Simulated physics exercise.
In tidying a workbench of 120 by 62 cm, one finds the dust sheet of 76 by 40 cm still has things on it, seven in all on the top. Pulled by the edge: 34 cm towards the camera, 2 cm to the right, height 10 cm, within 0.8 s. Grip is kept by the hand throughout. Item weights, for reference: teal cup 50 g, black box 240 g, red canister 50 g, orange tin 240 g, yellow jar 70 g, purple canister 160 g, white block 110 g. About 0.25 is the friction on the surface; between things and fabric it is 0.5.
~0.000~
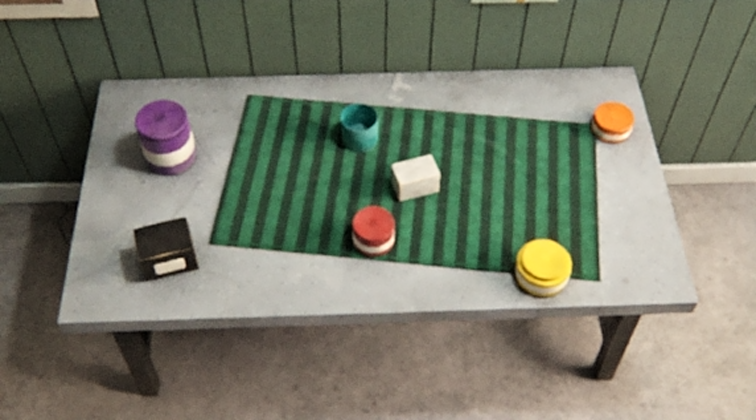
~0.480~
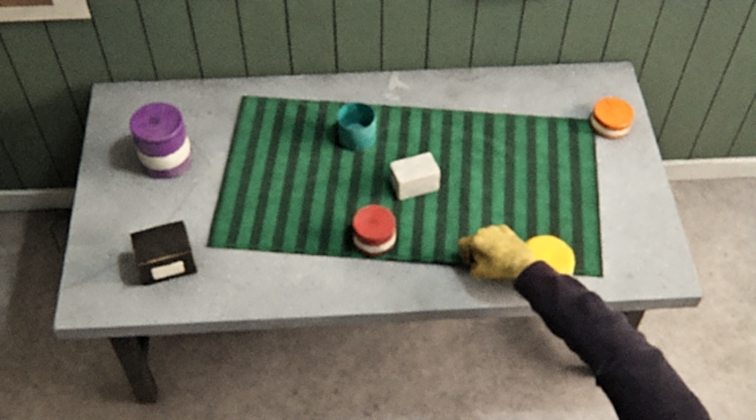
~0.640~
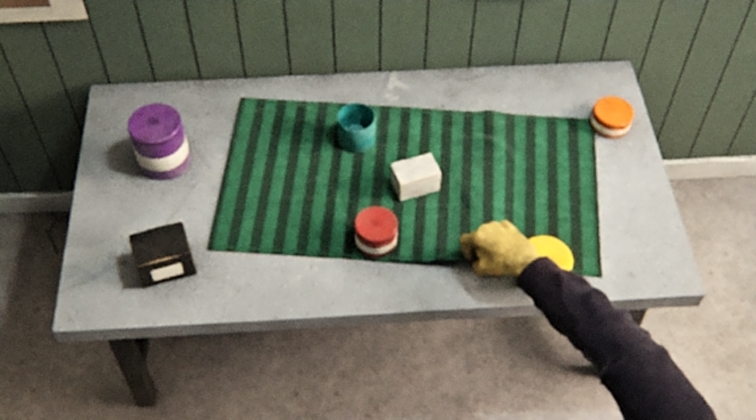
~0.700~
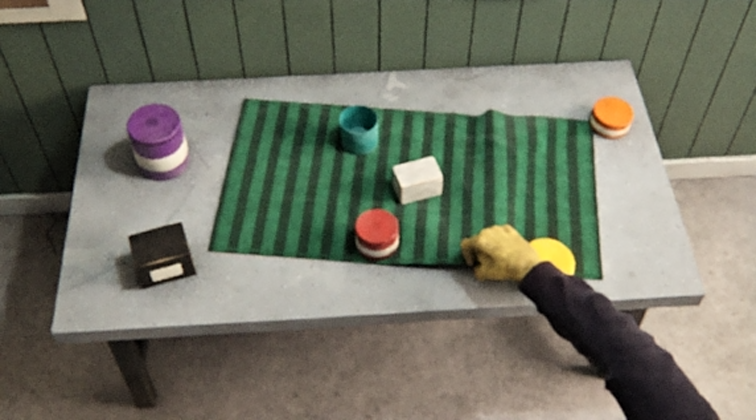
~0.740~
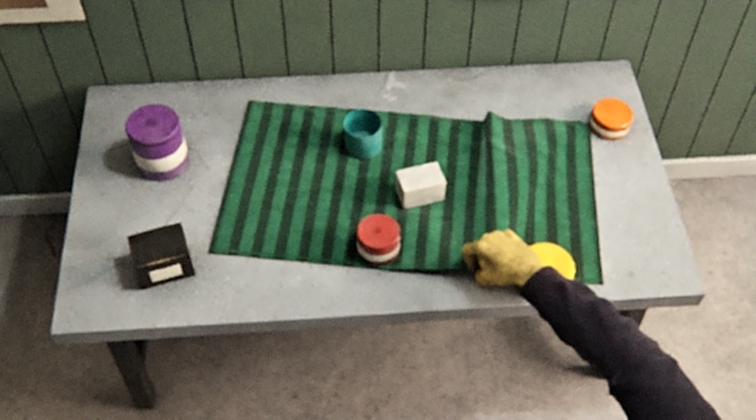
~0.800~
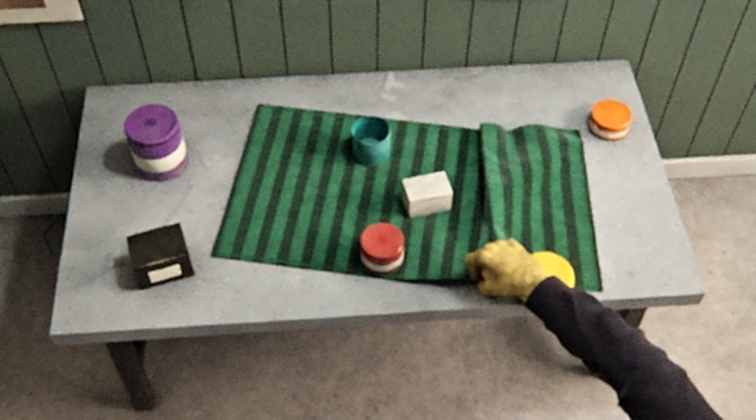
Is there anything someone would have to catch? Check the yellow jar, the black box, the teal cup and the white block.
Looks like the yellow jar is done for; looks like the black box is fine up there; looks like the teal cup is done for; looks like the white block is done for.
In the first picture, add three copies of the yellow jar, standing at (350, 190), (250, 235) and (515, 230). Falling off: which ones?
In order: Comes off; comes off; comes off.
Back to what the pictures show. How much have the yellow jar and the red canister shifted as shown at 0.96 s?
Estimate: Yellow jar near 15 cm, red canister near 10 cm.
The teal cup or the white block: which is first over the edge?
The white one goes first.
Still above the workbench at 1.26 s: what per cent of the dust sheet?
Roughly 45%.
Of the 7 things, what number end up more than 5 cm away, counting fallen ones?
4.
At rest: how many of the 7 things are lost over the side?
Tally: 4.
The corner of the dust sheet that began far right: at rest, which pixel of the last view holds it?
That corner comes to rest close to (607, 269) in the last view.
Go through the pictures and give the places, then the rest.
Yellow jar (545, 258); black box (163, 238); teal cup (359, 117); white block (416, 169); dust sheet corners (209, 244) (248, 95) (600, 281), in the first frame.
Dust sheet corners (207, 247) (243, 96); grip (470, 262), in the second frame.
Yellow jar (546, 255); dust sheet corners (207, 250) (241, 98); grip (472, 259), in the third frame.
Teal cup (359, 119); yellow jar (548, 258); white block (418, 172); dust sheet corners (208, 251) (244, 99); grip (474, 263), in the fourth frame.
Teal cup (363, 123); yellow jar (548, 262); white block (421, 177); dust sheet corners (209, 253) (249, 101); grip (475, 268), in the fifth frame.
Yellow jar (547, 272); black box (157, 245); teal cup (371, 130); white block (427, 186); dust sheet corners (211, 256) (258, 104) (579, 130) (603, 291); grip (477, 278), in the sixth frame.
By 1.0 s, 90 % of the dust sheet is still over the top; white block 15 cm off its start, teal cup 14 cm off its start, yellow jar 13 cm off its start.
By 1.1 s, 75 % of the dust sheet is still over the top; white block 25 cm off its start, teal cup 24 cm off its start, yellow jar over the edge.
By 1.3 s, 45 % of the dust sheet is still over the top; white block 37 cm off its start at (501, 319), teal cup 36 cm off its start at (445, 246), yellow jar over the edge.
By 1.4 s, 15 % of the dust sheet is still over the top; teal cup 52 cm off its start, white block over the edge, yellow jar over the edge.
By 3.0 s, 10 % of the dust sheet is still over the top; teal cup over the edge, white block over the edge, yellow jar over the edge, black box 0 cm off its start at (157, 244).
